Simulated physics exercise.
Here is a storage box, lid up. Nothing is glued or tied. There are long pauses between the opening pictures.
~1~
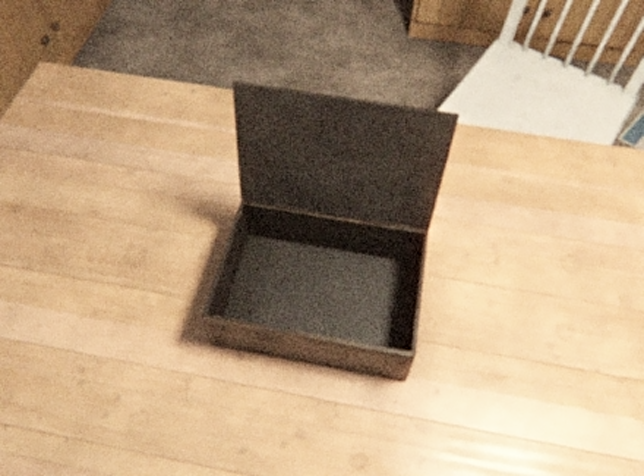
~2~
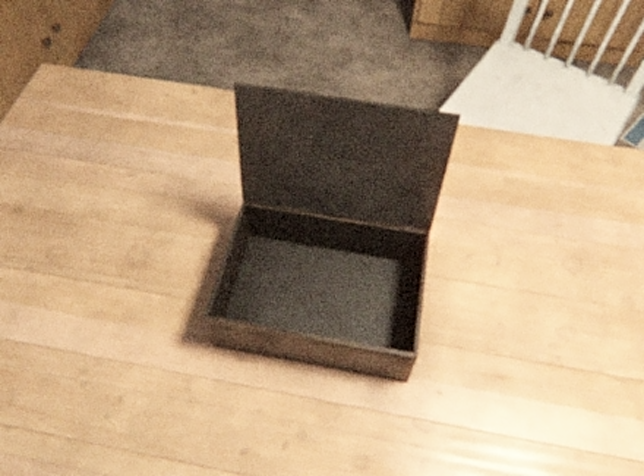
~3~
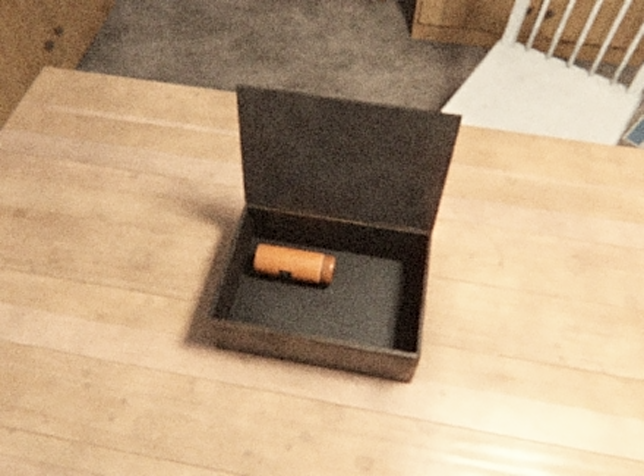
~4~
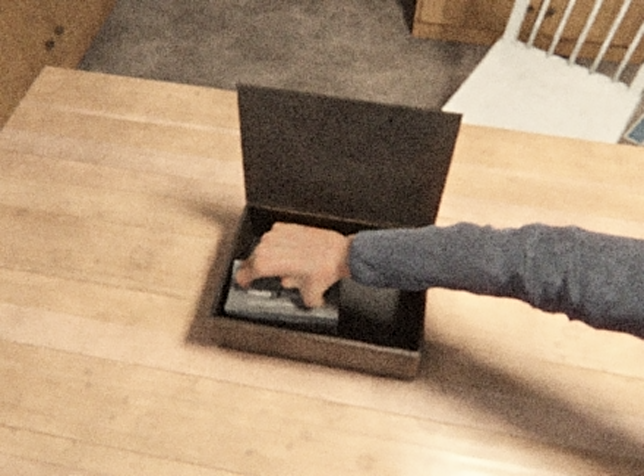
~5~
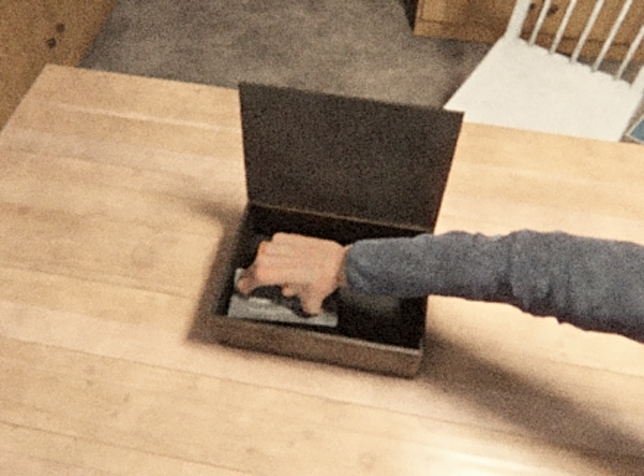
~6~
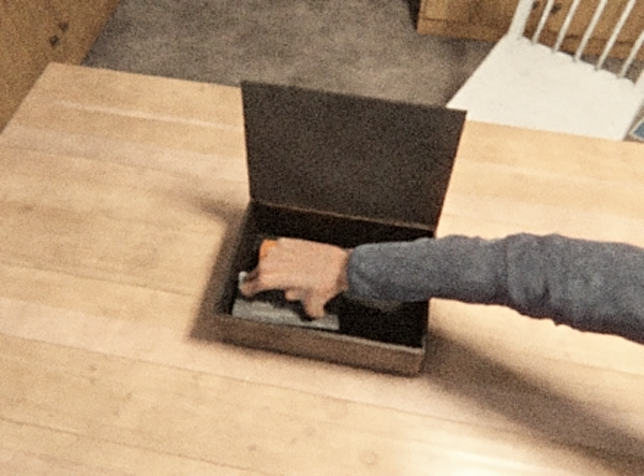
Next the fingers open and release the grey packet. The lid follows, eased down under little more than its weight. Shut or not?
It sits on the rim.
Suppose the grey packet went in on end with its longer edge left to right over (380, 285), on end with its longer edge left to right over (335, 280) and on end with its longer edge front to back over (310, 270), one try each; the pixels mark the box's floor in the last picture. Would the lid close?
First, it will not close; second, it is held up; third, it is held up.
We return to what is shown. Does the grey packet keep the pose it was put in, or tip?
The grey packet keeps its pose.
Then, 1.30 s on from there, lid 82° above the rim.
Then, 1.70 s on from there, lid 46° above the rim.
Then, 1.90 s on from there, lid 18° above the rim.
In the end, lid shut; both unmoved. At the end, from the last picture's camera, grey packet near (289, 308).
